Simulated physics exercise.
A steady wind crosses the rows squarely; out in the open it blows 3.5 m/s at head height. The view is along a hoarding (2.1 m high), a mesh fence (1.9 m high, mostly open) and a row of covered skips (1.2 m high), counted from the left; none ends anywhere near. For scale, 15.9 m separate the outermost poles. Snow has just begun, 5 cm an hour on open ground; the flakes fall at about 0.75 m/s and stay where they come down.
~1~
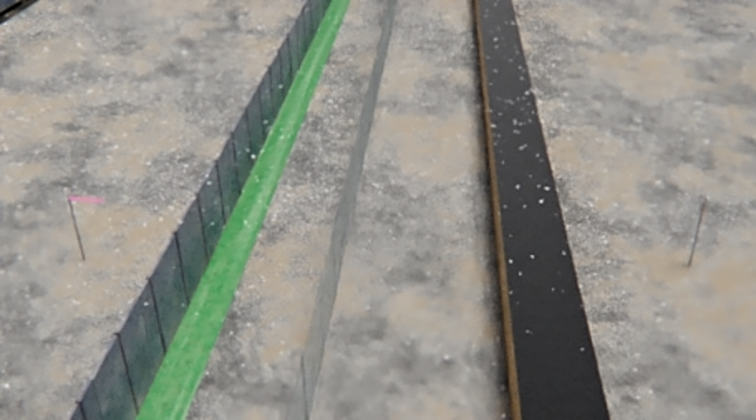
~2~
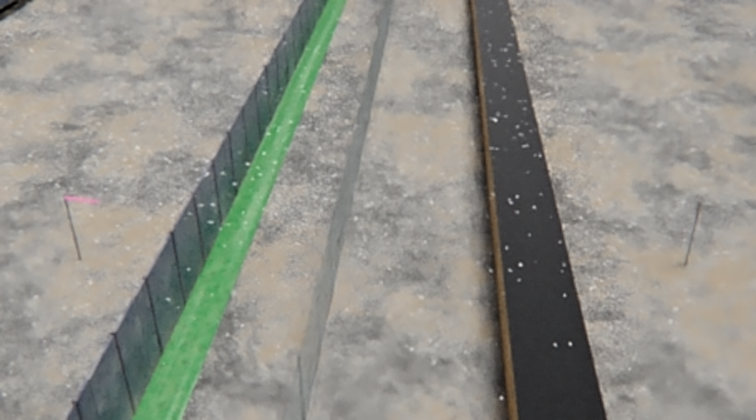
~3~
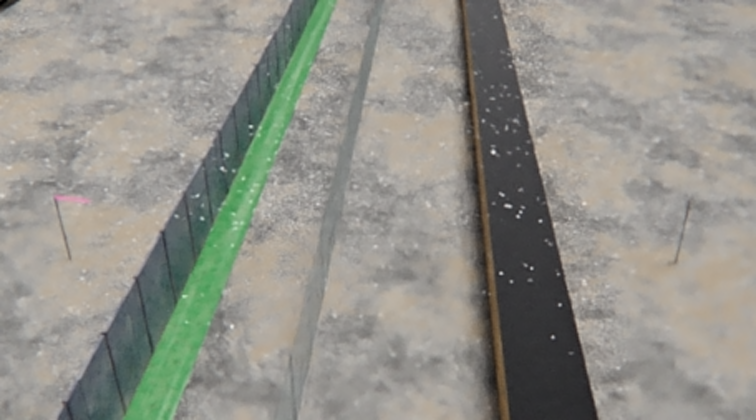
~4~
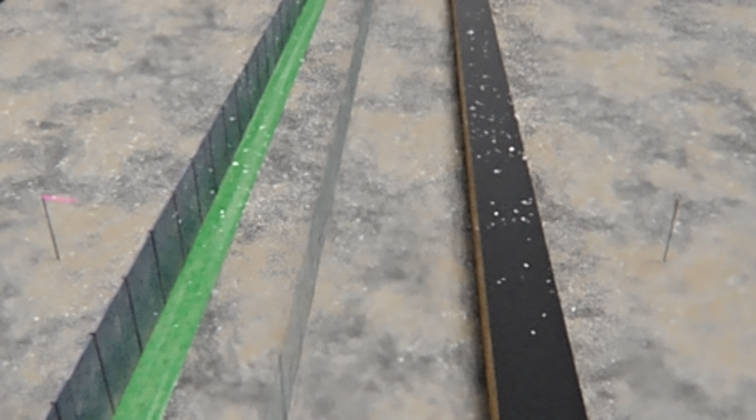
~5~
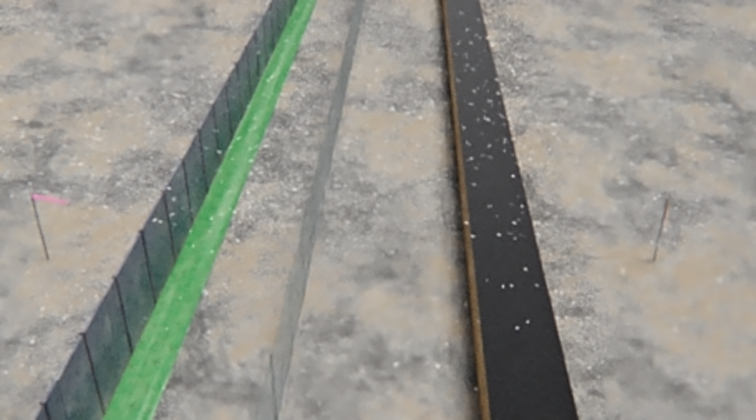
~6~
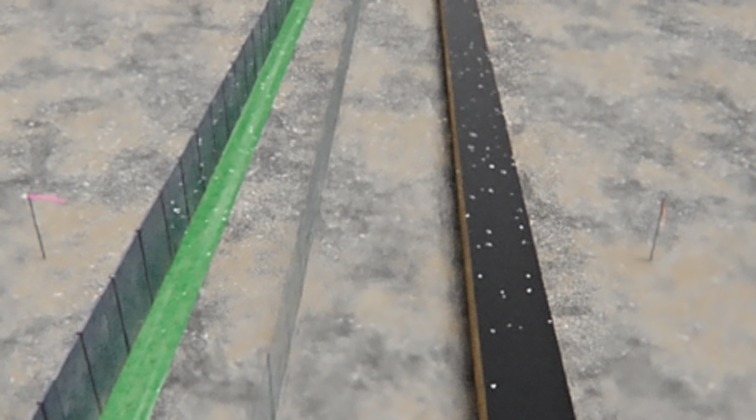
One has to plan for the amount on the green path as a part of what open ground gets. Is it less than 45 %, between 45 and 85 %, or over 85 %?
On the green path: Between 45 and 85 % of what open ground gets.
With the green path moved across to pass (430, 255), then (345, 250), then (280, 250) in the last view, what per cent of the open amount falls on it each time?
In turn about 90 %, 70 %, 80 %.
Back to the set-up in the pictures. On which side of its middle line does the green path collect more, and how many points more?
The right one, some 25 points more.
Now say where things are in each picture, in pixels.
The first frame shows the left ribbon ends at (103, 201), leaning 85 degrees to the right.
The second frame shows the green one passes (230, 249).
The third frame shows the left ribbon ends at (90, 202), leaning 80 degrees to the right, above the rows the flakes slant 80 degrees from upright, towards the right and the top of the mesh fence crosses (337, 163).
The fourth frame shows the green one passes (231, 201).
The fifth frame shows the left ribbon ends at (67, 202), leaning 80 degrees to the right and above the rows the flakes slant 80 degrees from upright, towards the right.
The sixth frame shows the top of the hoarding crosses (182, 152).
10 minutes on, 5 mm on the green path, 8 mm in the open.
30 minutes on, 15 mm on the green path, 25 mm in the open.
60 minutes on, 30 mm on the green path, 50 mm in the open, so the green path has 60 % of the open amount; the left half of it has 48 %, the right half 73 %.
